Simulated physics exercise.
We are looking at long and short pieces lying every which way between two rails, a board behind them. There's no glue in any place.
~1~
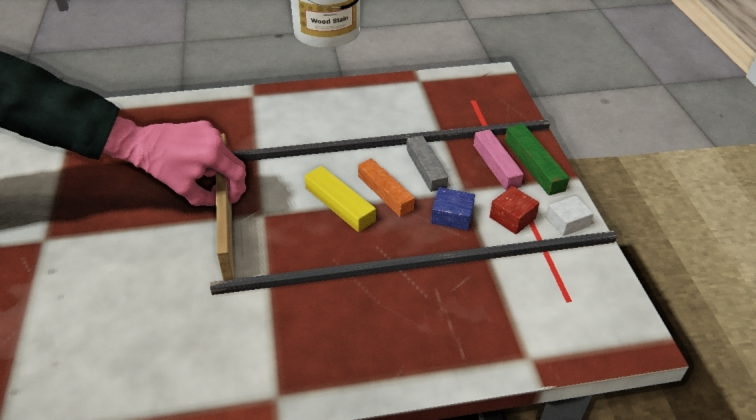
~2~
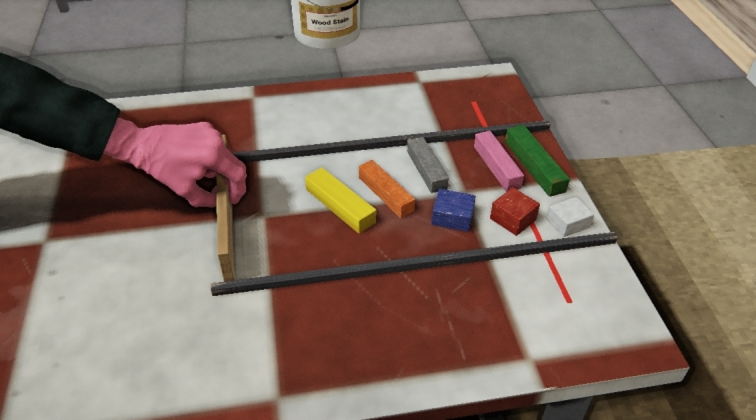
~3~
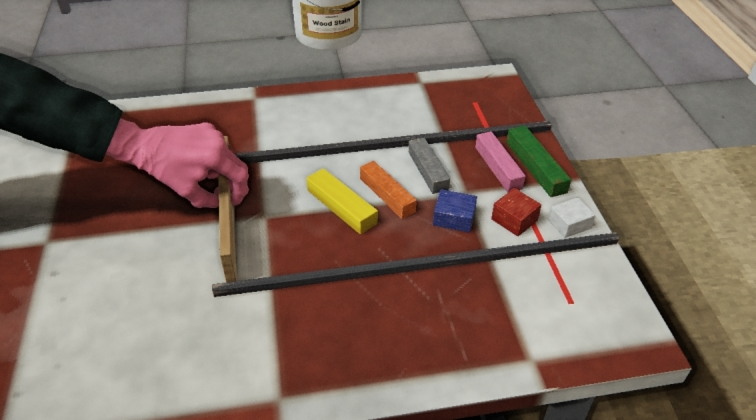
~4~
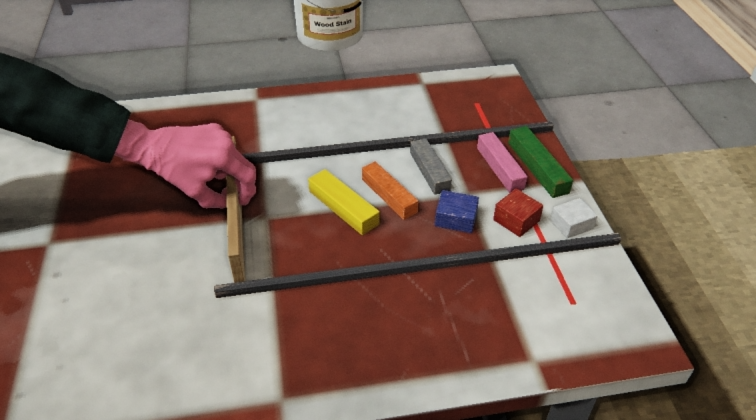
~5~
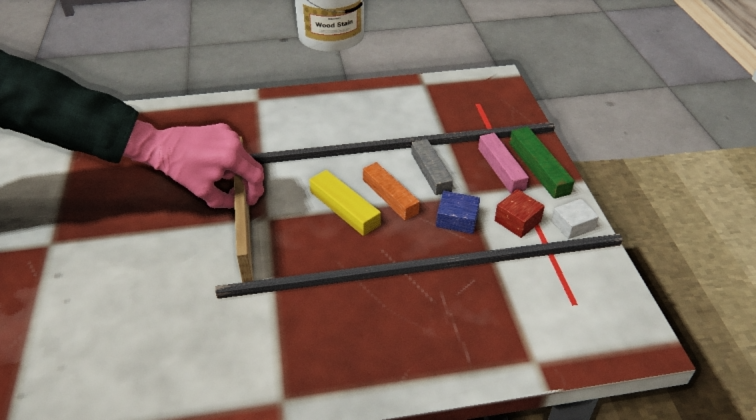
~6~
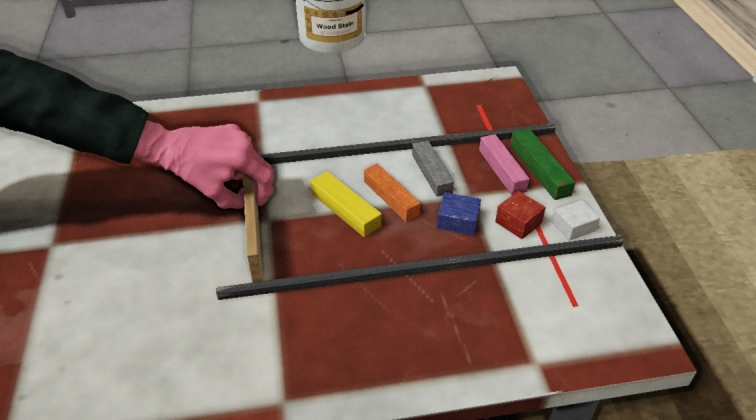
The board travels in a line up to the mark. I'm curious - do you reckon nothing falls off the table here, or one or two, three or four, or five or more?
I'd say one or two fall off.
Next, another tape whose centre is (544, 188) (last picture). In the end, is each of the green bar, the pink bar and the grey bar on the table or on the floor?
The green bar: It is gone. The pink bar: It is gone. The grey bar: It is gone.
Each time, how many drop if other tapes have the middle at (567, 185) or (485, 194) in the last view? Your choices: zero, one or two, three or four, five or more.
More than four; not one.
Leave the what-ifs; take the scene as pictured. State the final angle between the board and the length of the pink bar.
Around 0 degrees.
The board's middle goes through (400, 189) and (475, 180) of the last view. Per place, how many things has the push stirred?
Well, it's 4 at the first one and 8 at the second.
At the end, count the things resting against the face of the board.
The count comes out at 1.
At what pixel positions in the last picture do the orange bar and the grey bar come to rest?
Middles: Around (545, 172) and around (552, 153).
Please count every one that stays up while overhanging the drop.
Things overhanging at the end: 2.
Soon after, none off yet; white block at rest near (576, 220); green bar at rest near (541, 163); pink bar at rest near (503, 164).
After that, none off yet; white block displaced about its own width near (606, 223); green bar displaced a little near (556, 161); pink bar displaced a little near (536, 160).
In the end, the number that fall off is one or two; gone, green bar and white block.
